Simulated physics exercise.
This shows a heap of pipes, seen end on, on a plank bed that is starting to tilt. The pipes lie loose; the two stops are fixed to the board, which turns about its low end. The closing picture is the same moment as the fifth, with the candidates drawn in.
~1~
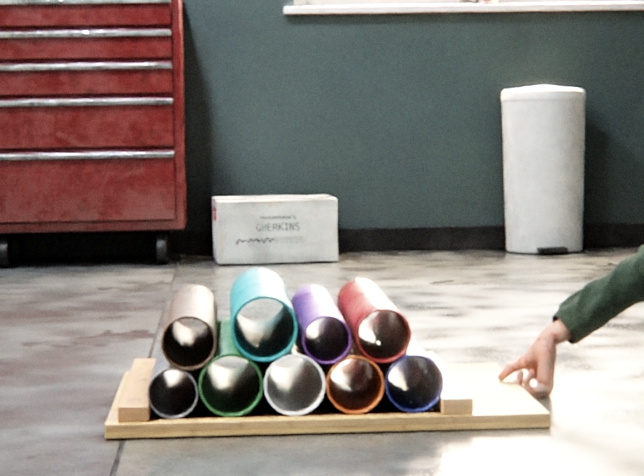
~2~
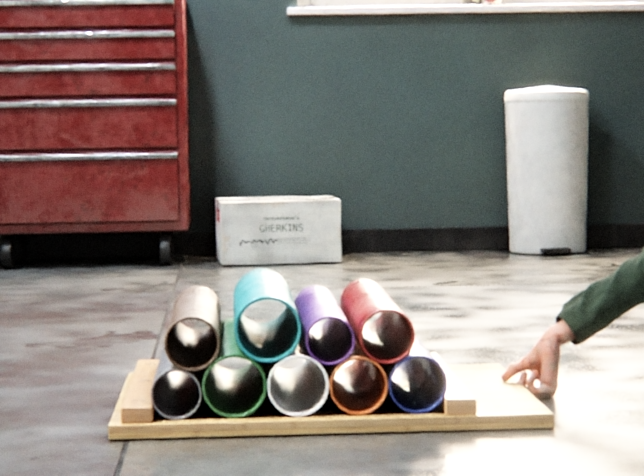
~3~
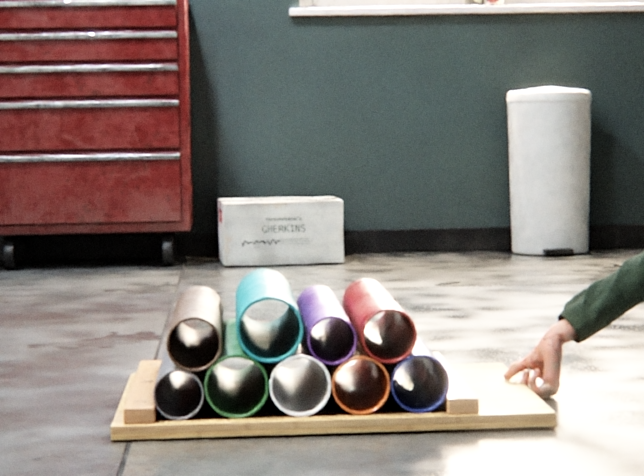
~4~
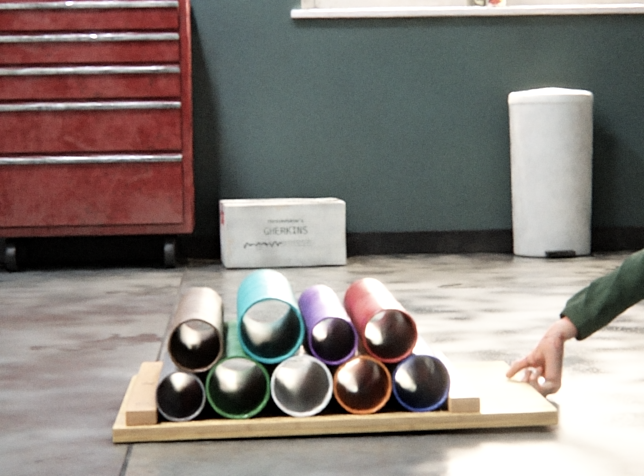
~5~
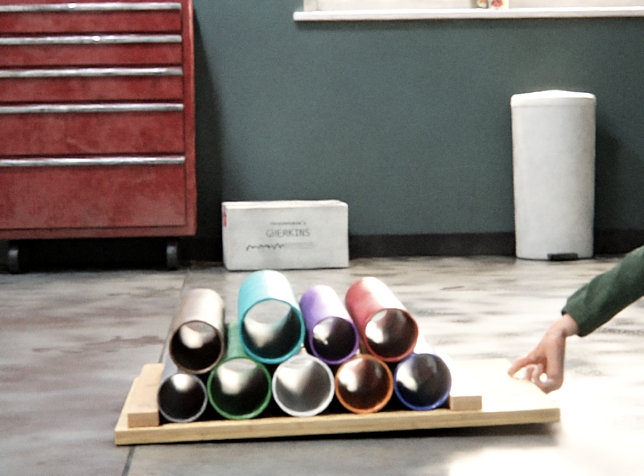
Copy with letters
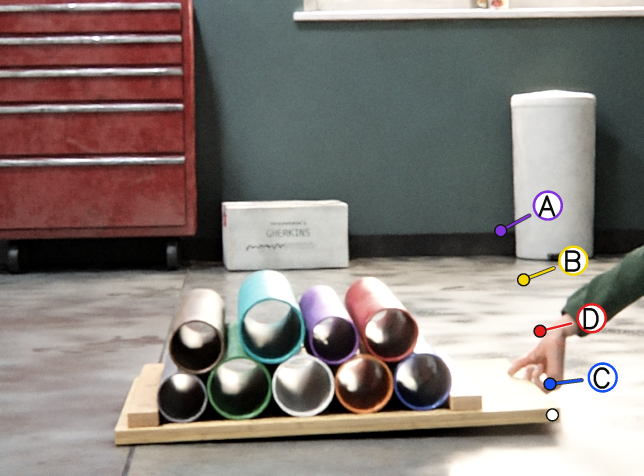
A heap of loose pipes sits end-on to the viewer on a wooden board, on a grey floor before a dark green wall. Brown, turquoise, purple and red pipes rest above grey, green, white, orange and blue ones, with a red drawer cabinet behind left and a white bin behind right. A green-sleeved hand slightly raises the board's right end, the pipes staying stacked, as the camera drifts slightly up and left.
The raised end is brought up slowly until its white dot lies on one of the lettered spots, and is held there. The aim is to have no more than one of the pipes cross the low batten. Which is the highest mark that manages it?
Raise it to A.
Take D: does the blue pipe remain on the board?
Yes.
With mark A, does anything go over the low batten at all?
Yes, at A.
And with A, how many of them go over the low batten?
At A the number is one.
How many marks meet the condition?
The number is four.
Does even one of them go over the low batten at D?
No.
On the marked copy, A at (501, 231); B at (524, 280); C at (550, 384); D at (540, 331); the white dot at (552, 415).
Following A. Soon after the start, board at 16°.
Later, board at 27°.
In the end, board at 27°, one over the low batten (brown).
As for the rest, B one over the low batten (brown); C none over the low batten; D none over the low batten.
